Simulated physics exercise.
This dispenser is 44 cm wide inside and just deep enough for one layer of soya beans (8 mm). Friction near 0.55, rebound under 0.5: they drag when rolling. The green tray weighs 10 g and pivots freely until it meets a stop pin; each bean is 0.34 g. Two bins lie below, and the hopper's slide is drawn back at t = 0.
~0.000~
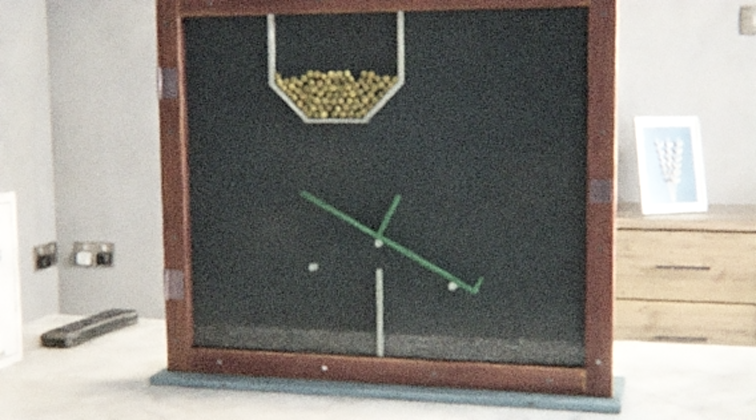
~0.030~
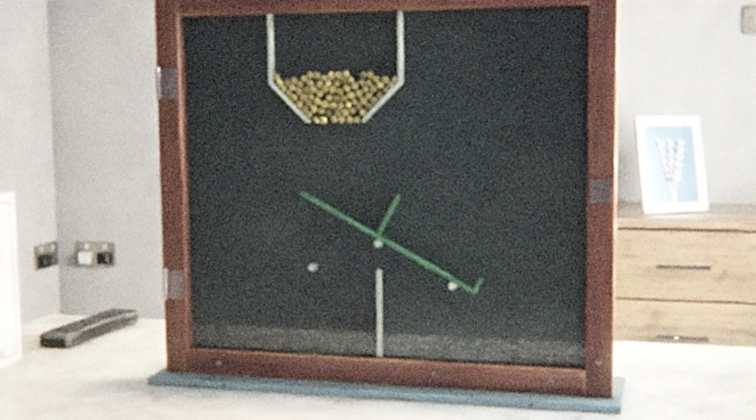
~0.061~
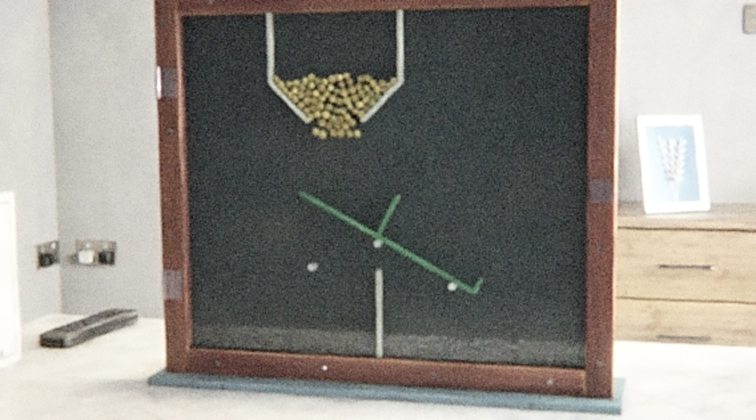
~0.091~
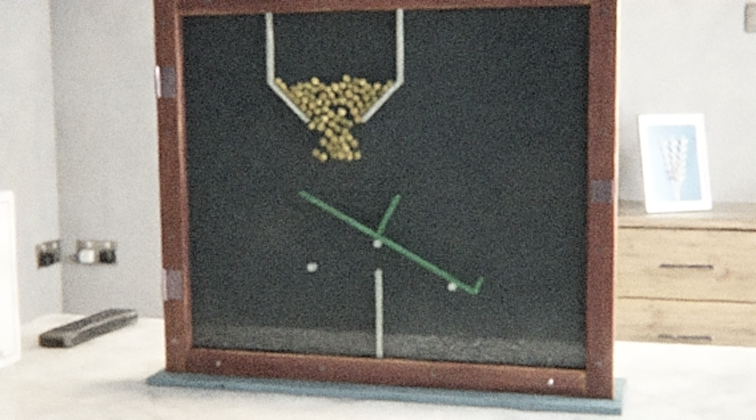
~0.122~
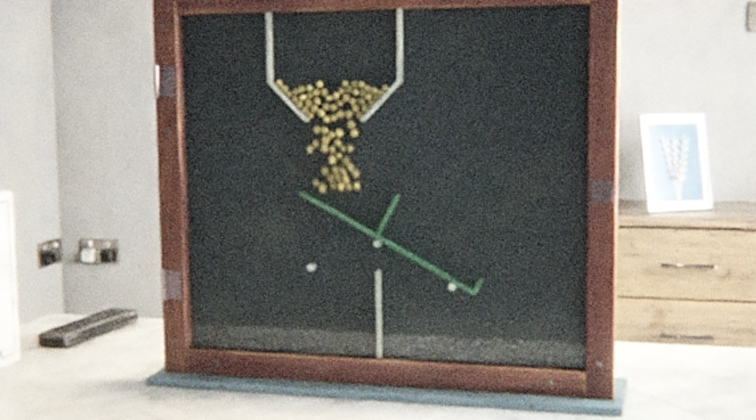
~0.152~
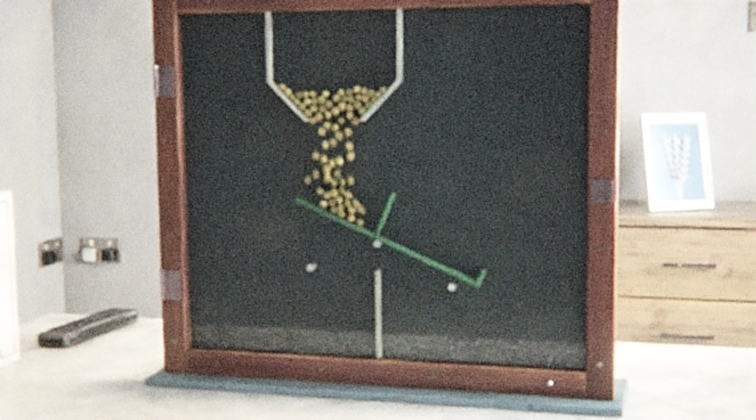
In a wooden-framed case, beans pour from a hopper onto a green tray, which tilts slightly.
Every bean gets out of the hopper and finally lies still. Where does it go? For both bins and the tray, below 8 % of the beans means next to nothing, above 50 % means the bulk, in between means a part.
The right bin ends up with barely a trace, the left bin with the majority, and the tray with barely a trace.
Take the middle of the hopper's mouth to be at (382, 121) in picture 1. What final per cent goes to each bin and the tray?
Right bin 15, left bin 0, tray 85.
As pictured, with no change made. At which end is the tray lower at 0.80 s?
At that moment the tray sits with its left end down.
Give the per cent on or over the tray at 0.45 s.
40%, give or take.
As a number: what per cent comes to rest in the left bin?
100 %.
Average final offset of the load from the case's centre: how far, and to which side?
Roughly 15 centimetres to the left of the centre.
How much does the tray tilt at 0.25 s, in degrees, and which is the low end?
About 20°, left end down.
After 0.25 s 90 % have left the hopper; tray left end down 21°; on or over it 85 %, past it to the left 5 %, to the right 0 %.
After 0.80 s 100 % have left the hopper; tray left end down 21°; on or over it 10 %, past it to the left 90 %, to the right 0 %.
Settled by 1.8 s, right bin 0 %, left bin 100 %, tray 0 %; tray right end down 28°.
